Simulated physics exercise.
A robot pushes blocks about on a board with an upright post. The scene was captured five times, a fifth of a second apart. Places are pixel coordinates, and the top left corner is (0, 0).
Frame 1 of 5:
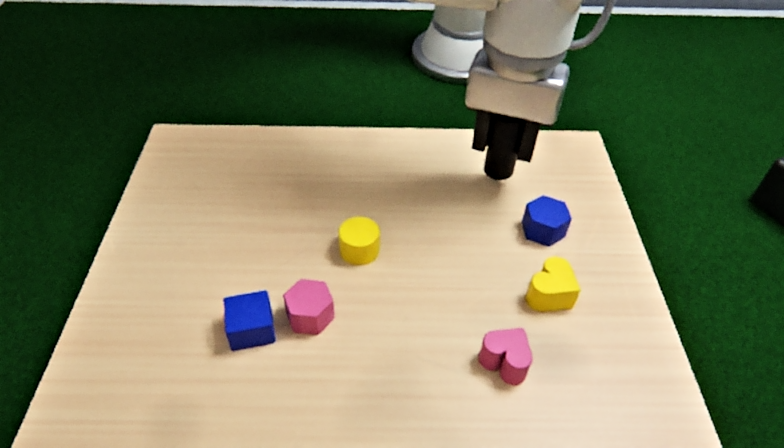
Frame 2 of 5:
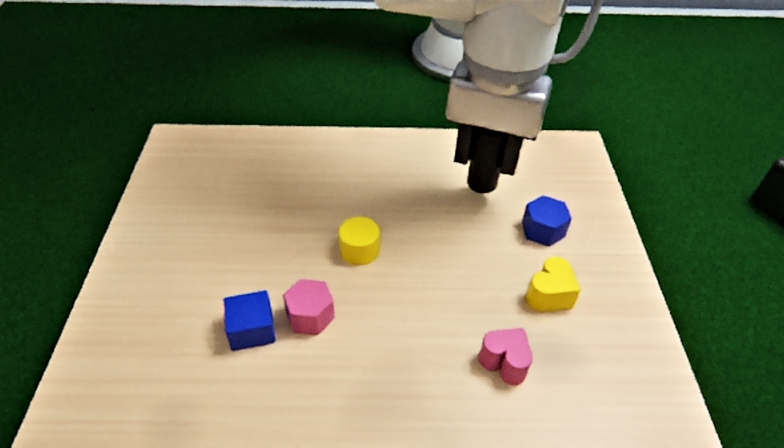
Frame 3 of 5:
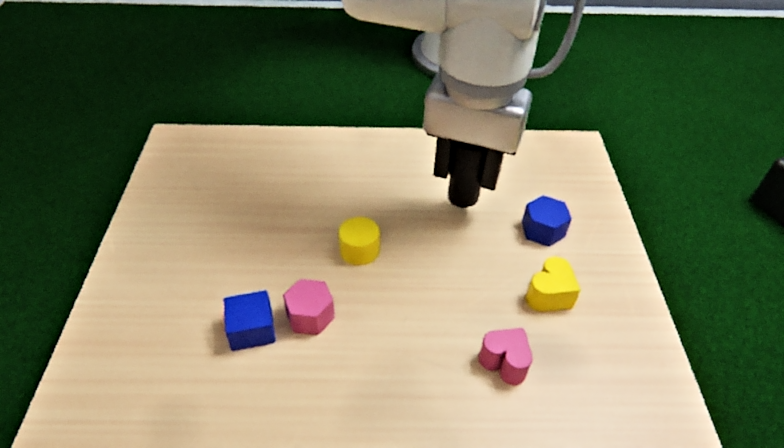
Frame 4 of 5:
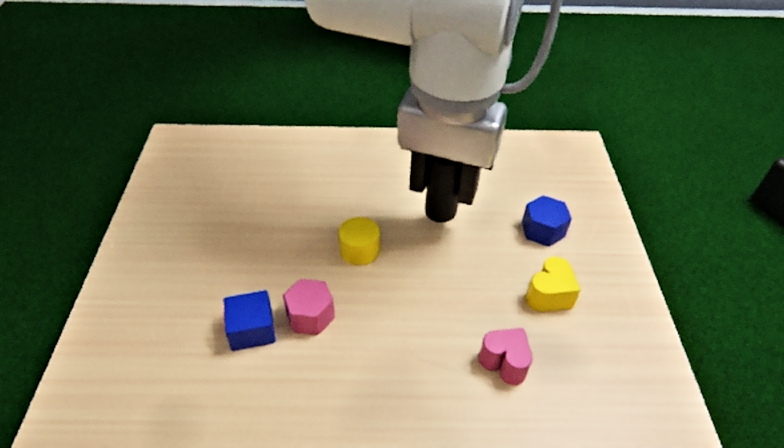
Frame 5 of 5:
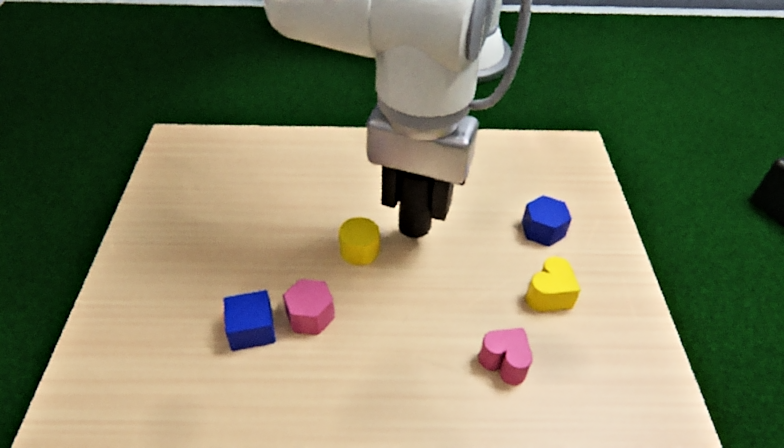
At the start, a robot arm holds its dark, post-like tip near the top right of a wooden board, above a blue hexagonal block. The tip then moves steadily down and left across the open board until it is just right of the yellow cylinder, while all the blocks stay still.
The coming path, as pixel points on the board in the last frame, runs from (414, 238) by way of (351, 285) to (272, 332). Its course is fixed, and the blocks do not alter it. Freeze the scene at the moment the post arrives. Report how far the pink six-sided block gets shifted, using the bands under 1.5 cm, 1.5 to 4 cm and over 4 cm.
It ends over 4 cm away.
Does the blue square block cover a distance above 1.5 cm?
I believe so.
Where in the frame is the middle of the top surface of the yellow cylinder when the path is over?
So, by the moment the path ends, you'll find the top centre of the yellow cylinder at (337, 236).
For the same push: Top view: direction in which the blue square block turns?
From above, clockwise.
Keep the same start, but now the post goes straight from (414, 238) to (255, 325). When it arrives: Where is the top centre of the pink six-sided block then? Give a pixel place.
So, by the moment the path ends, you'll find the top centre of the pink six-sided block at (284, 330).
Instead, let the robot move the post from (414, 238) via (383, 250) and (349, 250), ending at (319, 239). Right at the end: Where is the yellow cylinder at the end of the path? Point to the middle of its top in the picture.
By then it is at (282, 233).
The first path, step by step. One third of the way, post at (374, 257); yellow cylinder at (341, 235).
Two thirds of the way, post at (325, 289); blue square block at (243, 312); pink six-sided block at (293, 310); yellow cylinder at (337, 236).
At the end, post at (269, 320); blue square block at (220, 319), turned 30° clockwise; pink six-sided block at (257, 351), turned 65° anticlockwise; yellow cylinder at (337, 236).
